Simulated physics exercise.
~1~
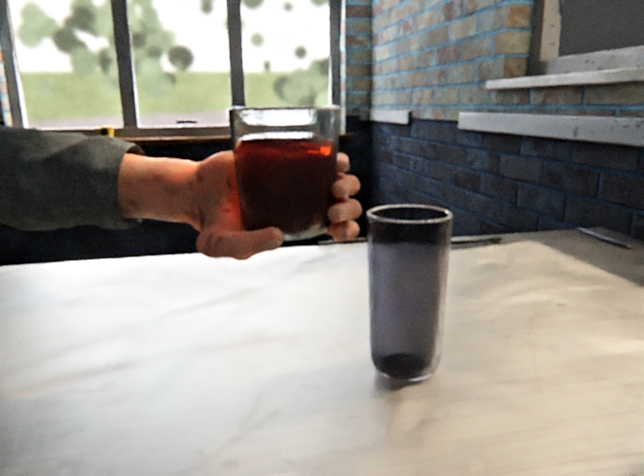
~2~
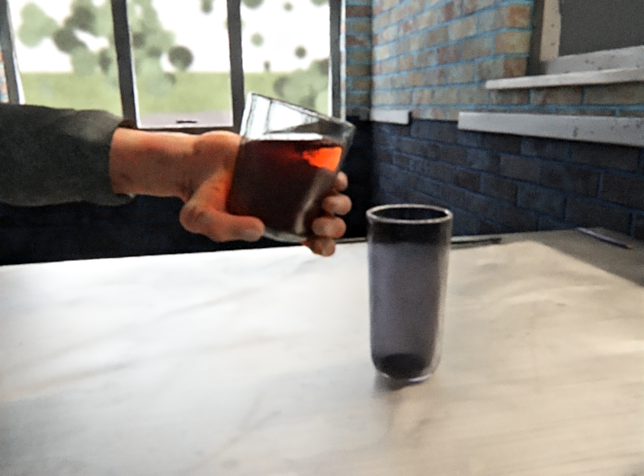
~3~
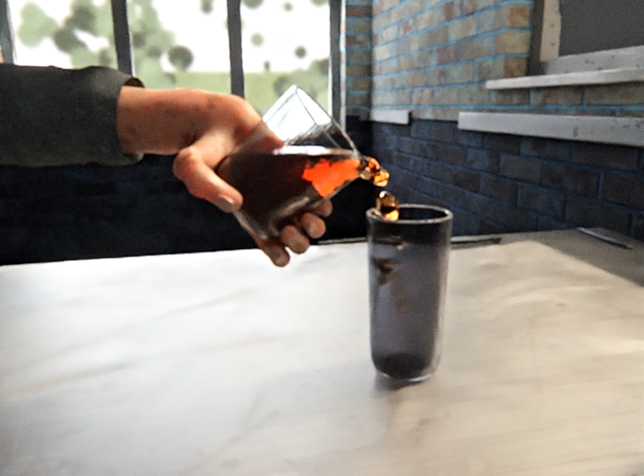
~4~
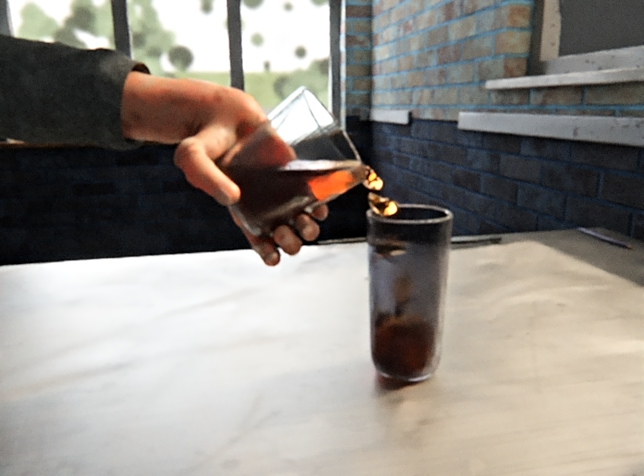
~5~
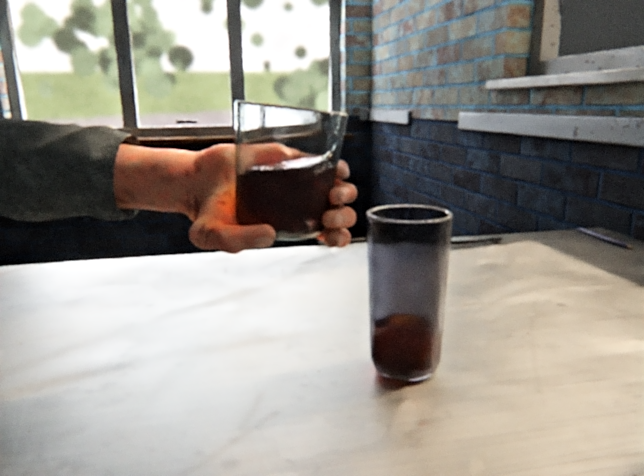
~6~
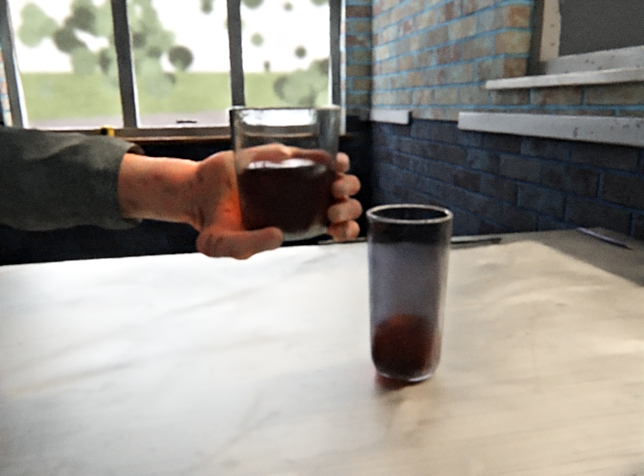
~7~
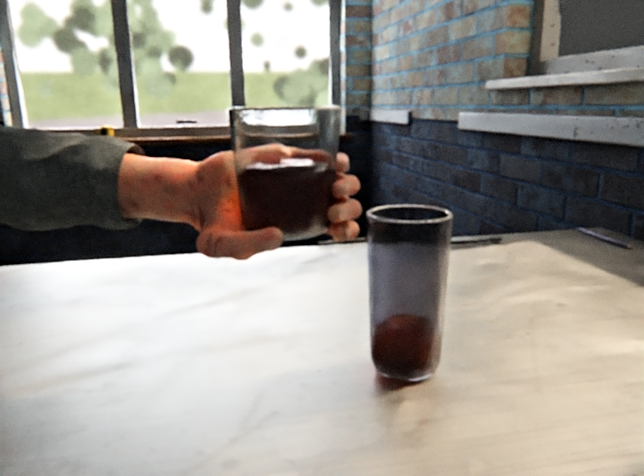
A hand holding a tumbler of dark tea tips it rightwards above a marble-look table, pouring a stream into an empty slim glass, then turns it upright again. The slim glass ends partly filled near its base, while the tumbler still holds some tea.
